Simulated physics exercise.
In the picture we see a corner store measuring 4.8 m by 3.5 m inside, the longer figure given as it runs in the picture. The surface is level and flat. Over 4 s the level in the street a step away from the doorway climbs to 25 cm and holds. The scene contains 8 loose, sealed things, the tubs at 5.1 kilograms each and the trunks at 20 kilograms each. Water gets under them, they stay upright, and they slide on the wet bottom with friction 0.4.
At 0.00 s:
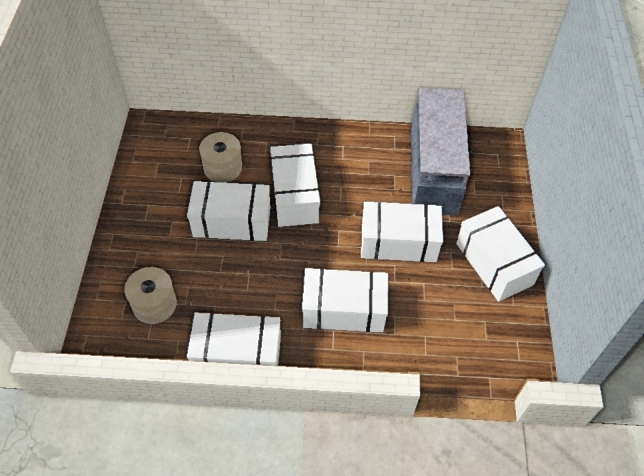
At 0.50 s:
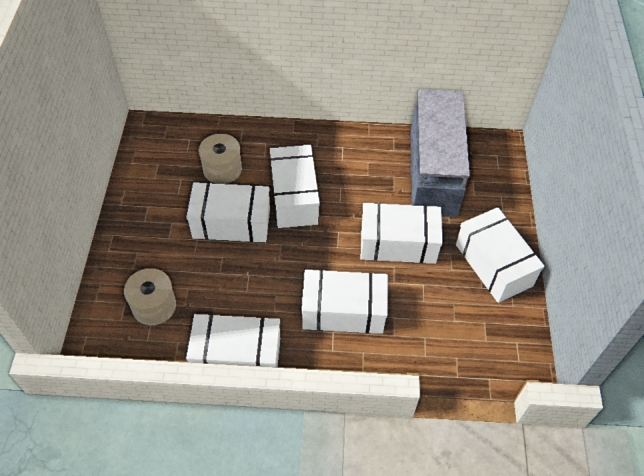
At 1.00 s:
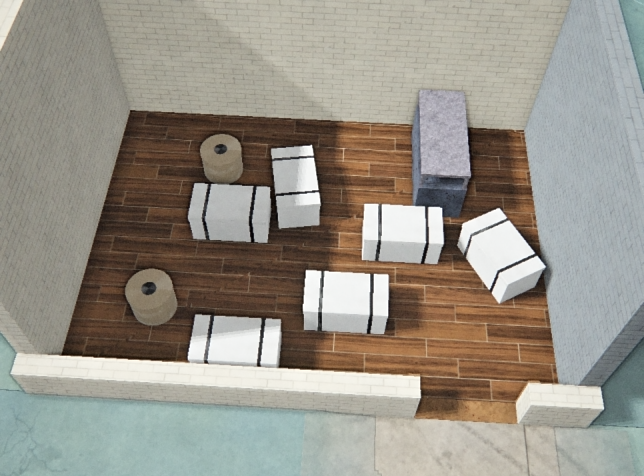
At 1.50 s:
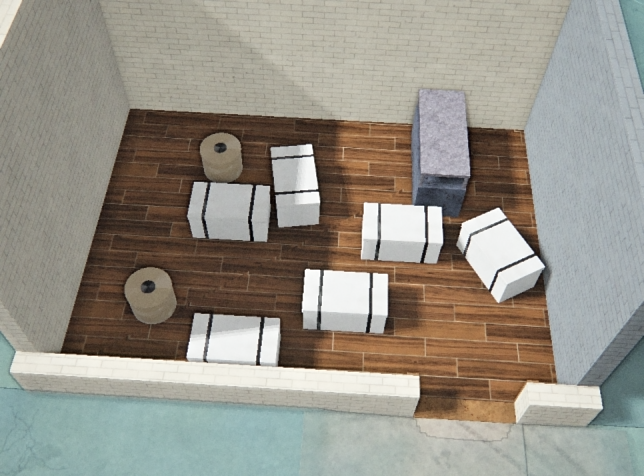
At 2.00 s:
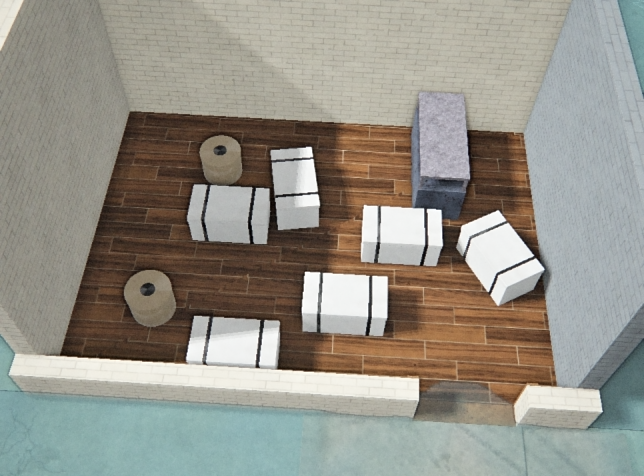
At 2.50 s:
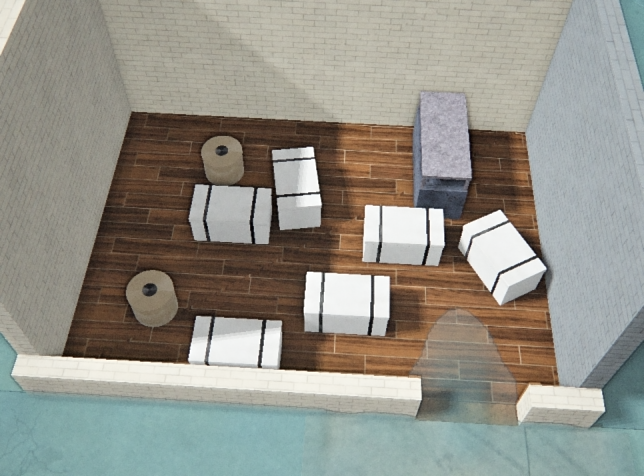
A walled room holding white strapped boxes stays still as water enters through the front gap.
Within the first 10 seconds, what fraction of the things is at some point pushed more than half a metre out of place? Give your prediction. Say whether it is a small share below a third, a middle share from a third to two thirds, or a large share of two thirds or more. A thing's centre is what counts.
A middle share, from a third to two thirds.
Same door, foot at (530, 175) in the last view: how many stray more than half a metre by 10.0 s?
Count: 4.
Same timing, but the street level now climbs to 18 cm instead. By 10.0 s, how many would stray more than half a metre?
So the tally would be 2.
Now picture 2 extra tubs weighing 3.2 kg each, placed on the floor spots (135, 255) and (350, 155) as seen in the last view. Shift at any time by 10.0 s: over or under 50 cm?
One by one: Below; above.
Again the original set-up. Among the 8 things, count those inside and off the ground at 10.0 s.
It comes to 4 of them.
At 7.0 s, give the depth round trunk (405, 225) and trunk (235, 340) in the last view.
First roughly 9 cm, second roughly 3 cm.
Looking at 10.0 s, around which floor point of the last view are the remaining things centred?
That lands at roughly (248, 235).
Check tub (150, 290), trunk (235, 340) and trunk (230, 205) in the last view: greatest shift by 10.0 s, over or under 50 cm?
One by one: Below; below; below.
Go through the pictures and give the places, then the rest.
The first picture shows a tub at (148, 287), on the bottom; a trunk at (503, 243) rests on the ground; water covers 0.0 m2; 0 of 8 have shifted.
The second picture shows a tub at (148, 288) rests on the ground; a trunk at (502, 244), on the bottom; 0.0 m2 under water; 0 of 8 have shifted.
The third picture shows a tub at (149, 289) rests on the ground; a trunk at (503, 245) rests on the ground; 0.0 m2 under water; 0 of 8 have shifted.
The fourth picture shows a tub at (148, 287), on the bottom; a trunk at (503, 245), on the bottom; water covers 0.0 m2; 0 of 8 have shifted.
The fifth picture shows a tub at (148, 290), on the bottom; a trunk at (503, 247), on the bottom; 0.1 m2 under water; 0 of 8 have shifted.
The sixth picture shows a tub at (150, 290) rests on the ground; a trunk at (504, 247) rests on the ground; 0.7 m2 under water; 0 of 8 have shifted.
After 3.5 s 0 of 8 are over 50 cm from their spots; 0 afloat.
After 4.5 s 1 of 8 are over 50 cm from their spots; 0 afloat.
After 7.0 s 2 of 8 are over 50 cm from their spots; 2 afloat.
After 10.0 s 4 of 8 are over 50 cm from their spots, and 4 have been at some point; 4 afloat.
